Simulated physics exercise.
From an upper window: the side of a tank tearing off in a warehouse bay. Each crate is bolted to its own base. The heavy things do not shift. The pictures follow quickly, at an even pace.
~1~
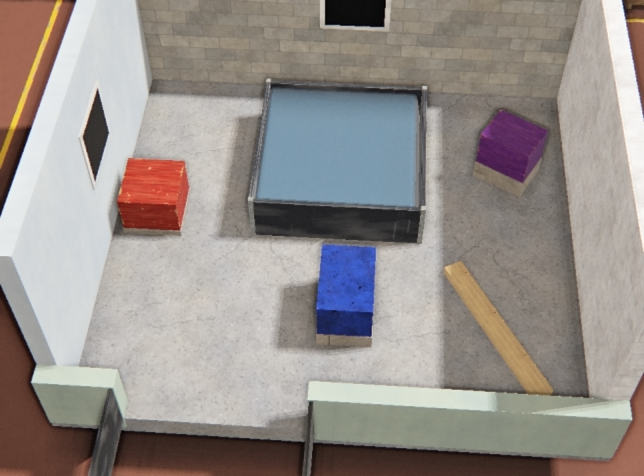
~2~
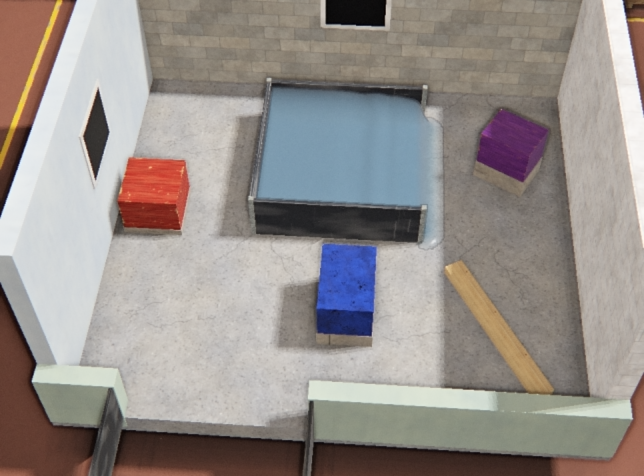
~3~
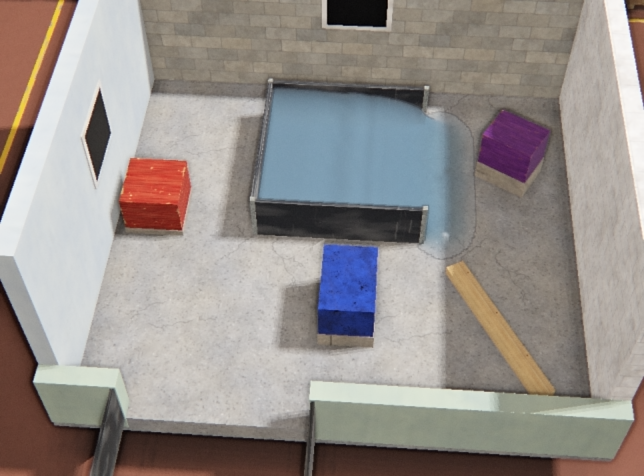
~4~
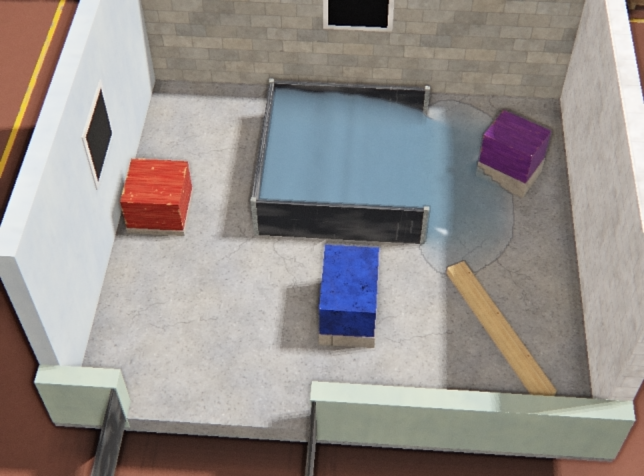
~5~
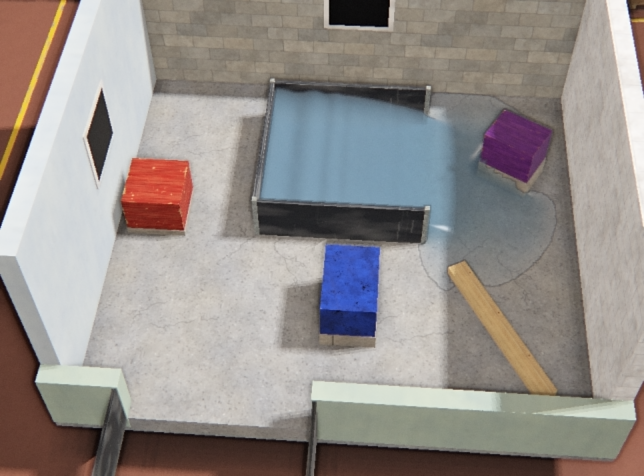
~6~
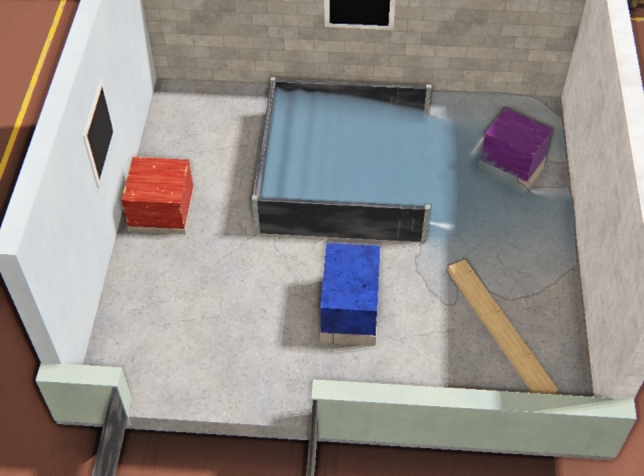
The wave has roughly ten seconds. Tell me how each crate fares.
One by one: The red crate is wetted; the purple crate is wetted; the blue crate escapes dry.
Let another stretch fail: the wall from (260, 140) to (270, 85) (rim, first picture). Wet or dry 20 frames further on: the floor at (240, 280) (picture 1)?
Answer: Awash.
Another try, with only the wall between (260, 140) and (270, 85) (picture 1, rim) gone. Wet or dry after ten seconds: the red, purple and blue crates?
Then: The red crate is topped, the purple crate remains dry, the blue crate is safe.
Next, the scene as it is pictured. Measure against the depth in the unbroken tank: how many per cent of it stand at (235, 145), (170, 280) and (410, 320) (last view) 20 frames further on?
In that order: 0, 0 and 2 per cent.
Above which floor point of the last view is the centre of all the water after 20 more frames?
Around (457, 208).
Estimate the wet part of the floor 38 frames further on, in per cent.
Roughly 90 per cent.
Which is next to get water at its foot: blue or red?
The blue crate.
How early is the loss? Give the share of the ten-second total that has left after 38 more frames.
Near 20 in a hundred.
A moment on, water covers 25 % of the floor; the red crate not reached, the purple crate water round its plinth, the blue crate not reached.
Next, water covers 30 % of the floor; the red crate not reached, the purple crate water round its plinth, the blue crate not reached.
Then, water covers 50 % of the floor; the red crate not reached, the purple crate water round its plinth, the blue crate water round its plinth.
Later, water covers 90 % of the floor; the red crate water round its plinth, the purple crate water round its plinth, the blue crate water round its plinth.
In the end, water covers 100 % of the floor; the red crate was topped, the purple crate was topped, the blue crate stayed above the water.
